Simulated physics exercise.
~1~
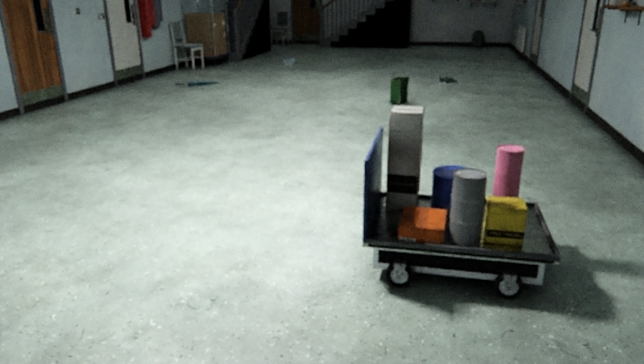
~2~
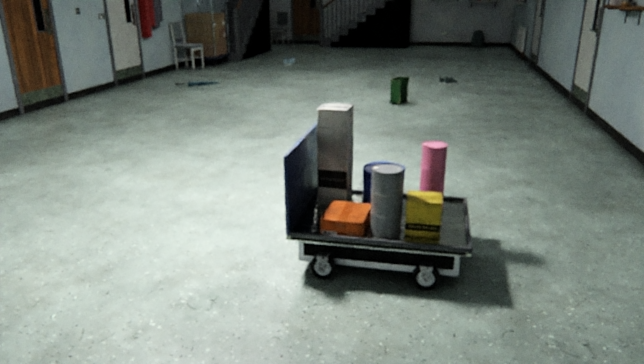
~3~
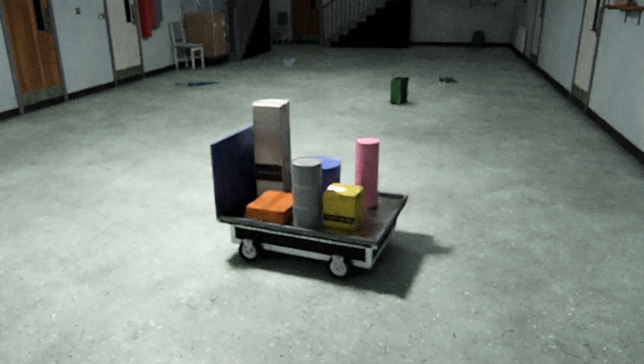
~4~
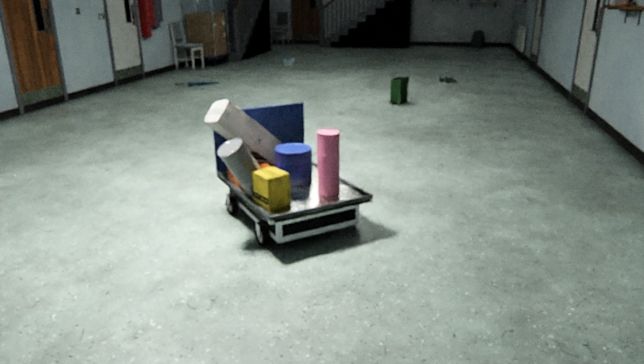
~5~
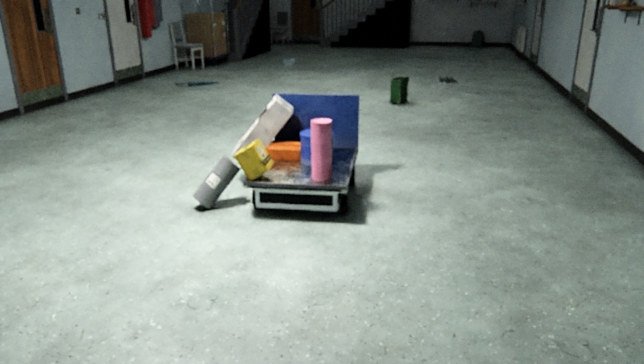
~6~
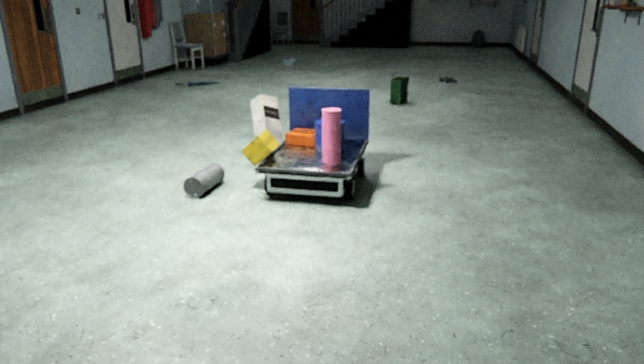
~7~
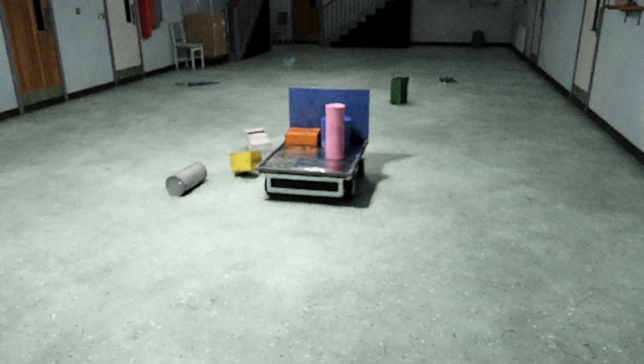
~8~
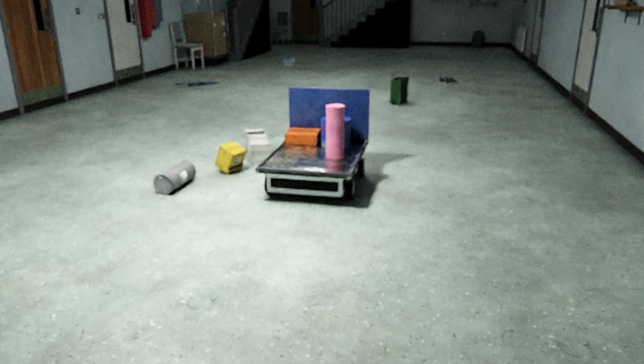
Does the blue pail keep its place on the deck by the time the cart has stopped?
No, the blue pail slides from its spot during the turn. It is still aboard at the end, partly hidden behind the pink canister.
At first, a cart with a tall blue board at its front rolls left across a pale floor, carrying a blue pail, canisters, parcels and a tall white box. It then swings away from the viewer, and the white box and grey canister tip toward the left side. Both spill over the edge as the turn goes on, and the yellow parcel tumbles after them. The cart stops with its board facing away. The three fallen things rest on the floor to its left, while the pink canister, orange parcel and blue pail remain aboard.
